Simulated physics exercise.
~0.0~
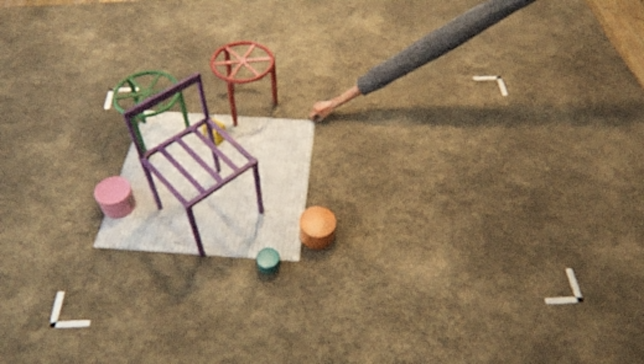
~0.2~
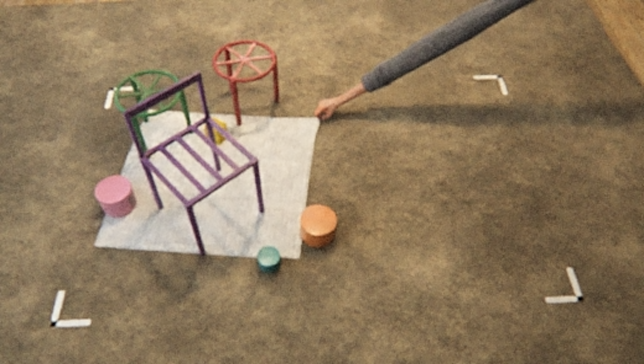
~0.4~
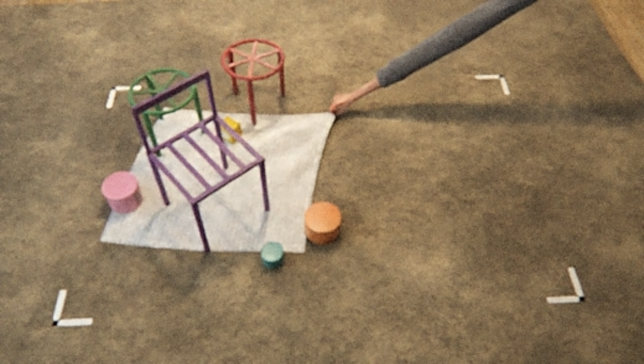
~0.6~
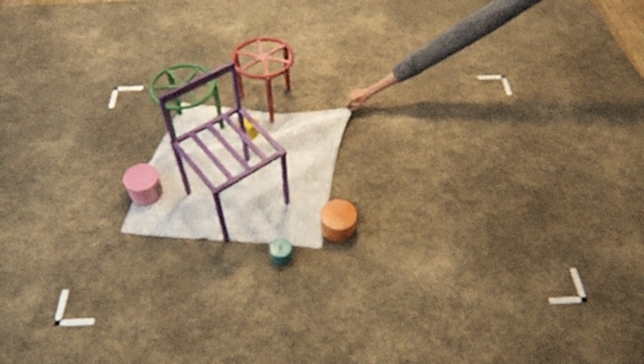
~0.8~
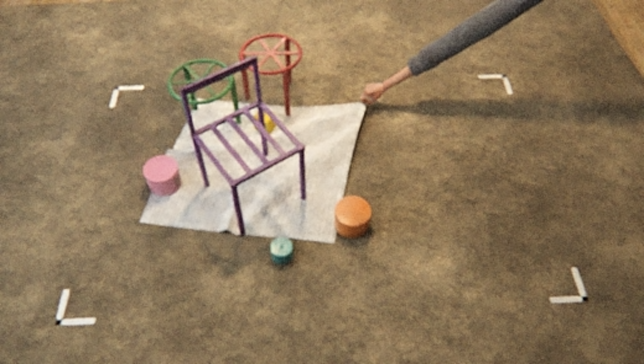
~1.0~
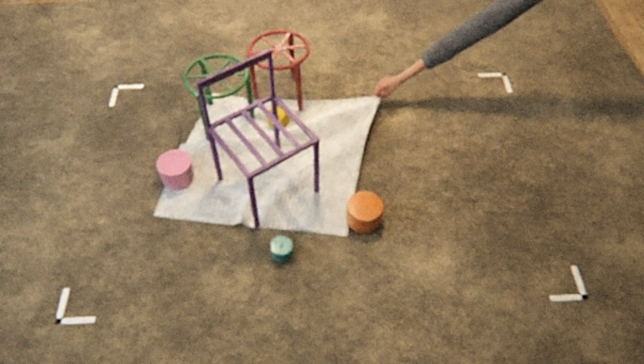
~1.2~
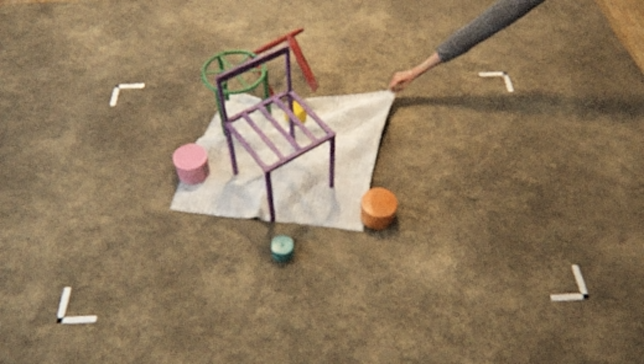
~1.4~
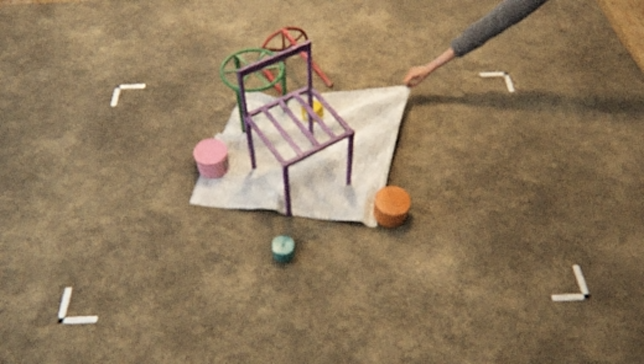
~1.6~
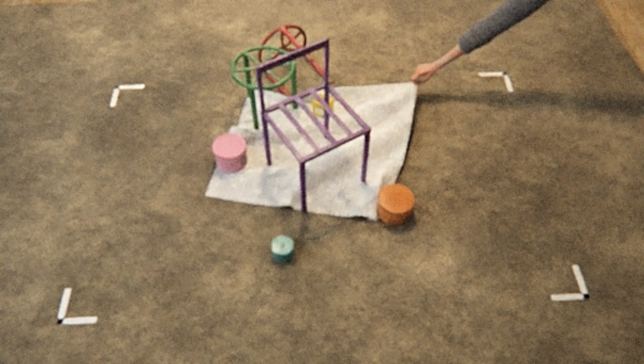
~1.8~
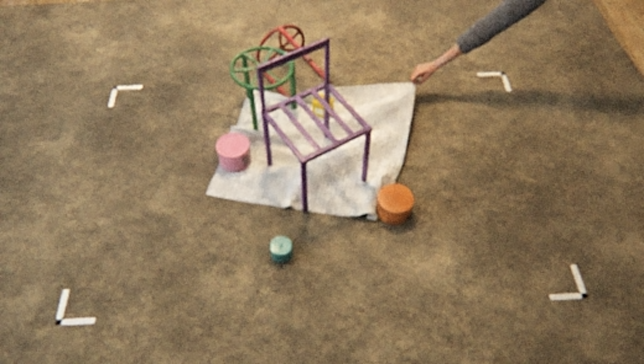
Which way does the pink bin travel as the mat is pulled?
The pink bin moves to the right, carried along with the mat.
